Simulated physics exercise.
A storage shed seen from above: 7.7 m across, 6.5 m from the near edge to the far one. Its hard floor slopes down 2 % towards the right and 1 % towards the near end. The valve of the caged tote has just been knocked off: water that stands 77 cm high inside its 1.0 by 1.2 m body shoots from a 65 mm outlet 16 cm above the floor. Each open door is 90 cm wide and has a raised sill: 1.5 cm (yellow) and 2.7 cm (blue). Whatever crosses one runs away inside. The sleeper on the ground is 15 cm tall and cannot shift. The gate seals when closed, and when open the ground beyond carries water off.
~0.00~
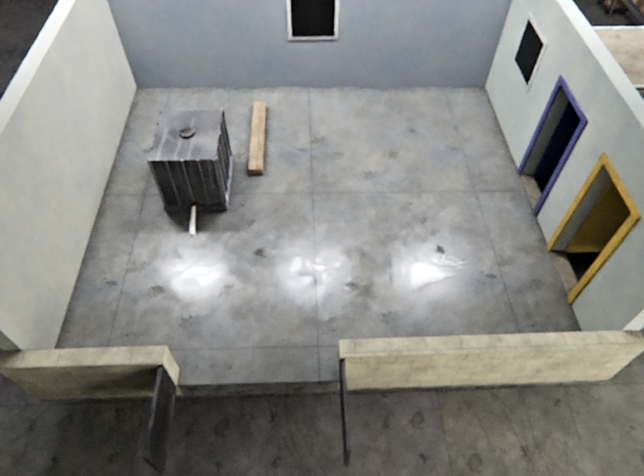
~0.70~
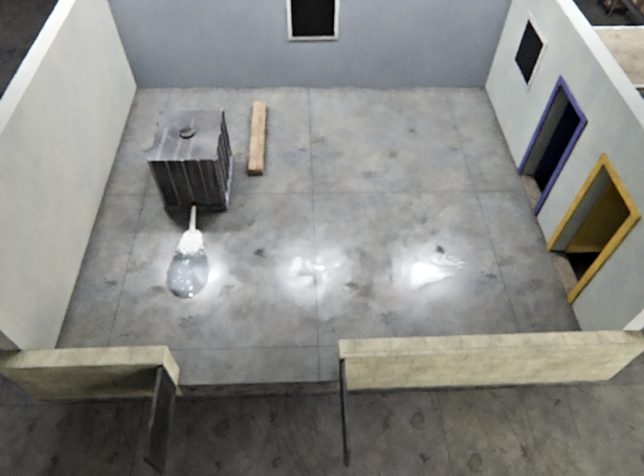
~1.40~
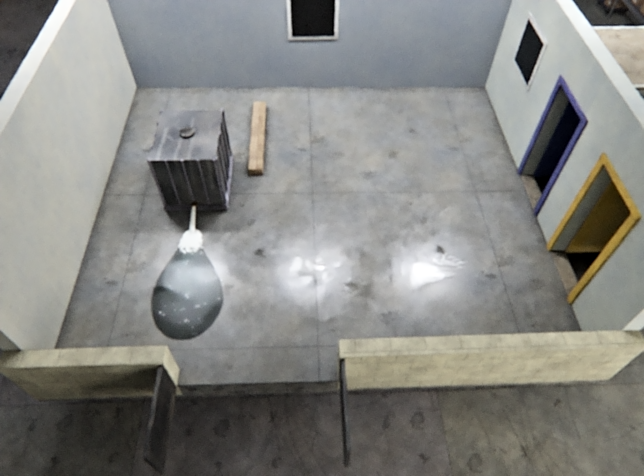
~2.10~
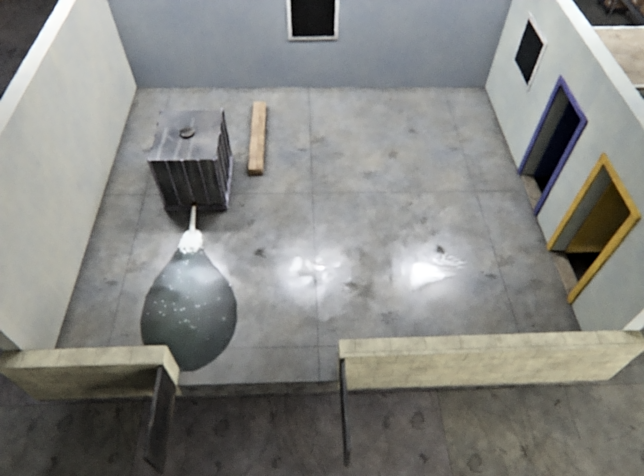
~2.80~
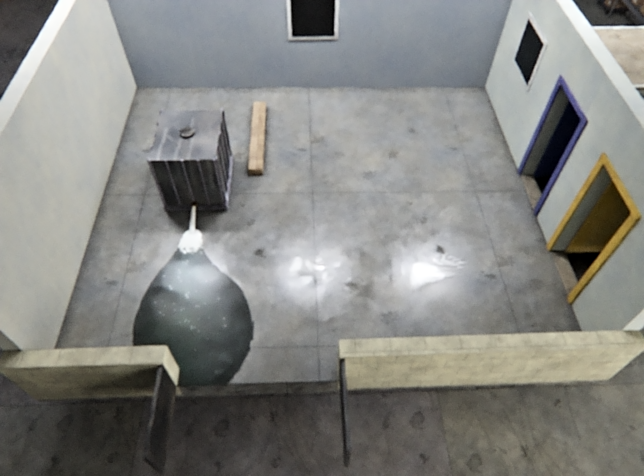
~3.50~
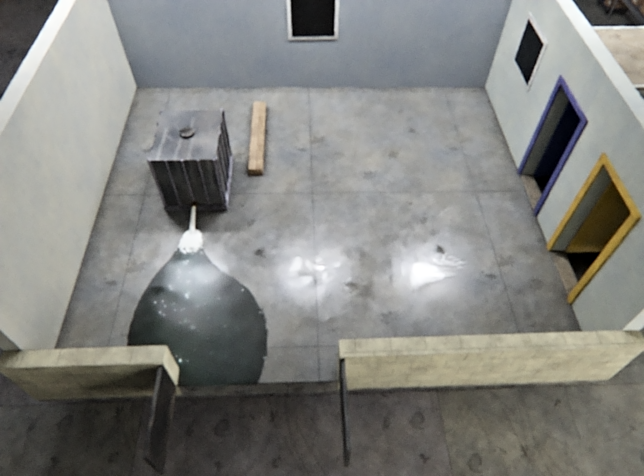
Water jetting from a caged tote and spreading in a widening dark pool across the grey floor towards the near opening.
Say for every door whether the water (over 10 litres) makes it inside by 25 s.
The water let in: At the yellow door it stays under the limit; at the blue door it stays under the limit.
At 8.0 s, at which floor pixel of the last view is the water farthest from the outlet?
Around (361, 363).
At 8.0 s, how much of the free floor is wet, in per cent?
Near 10 per cent is wet.
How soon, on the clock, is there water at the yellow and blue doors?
Yellow 21.5 s, blue not in the 25 s.
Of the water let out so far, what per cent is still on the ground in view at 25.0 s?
Some 38 per cent remains.
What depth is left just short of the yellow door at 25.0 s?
Roughly 1.2 cm deep.
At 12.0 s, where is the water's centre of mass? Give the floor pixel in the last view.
Near (223, 329).
After 5.0 s water covers 5 % of the floor and is deepest (3 cm) near (167, 368); yellow door not reached, blue door not reached.
After 8.0 s water covers 10 % of the floor and is deepest (3 cm) near (167, 368); yellow door not reached, blue door not reached.
After 12.0 s water covers 10 % of the floor and is deepest (3 cm) near (167, 368); yellow door not reached, blue door not reached.
After 16.0 s water covers 10 % of the floor and is deepest (3 cm) near (167, 368); yellow door not reached, blue door not reached.
After 25.0 s water covers 15 % of the floor and is deepest (3 cm) near (584, 357); yellow door 1.1 cm at the sill, 0 L in, blue door not reached.
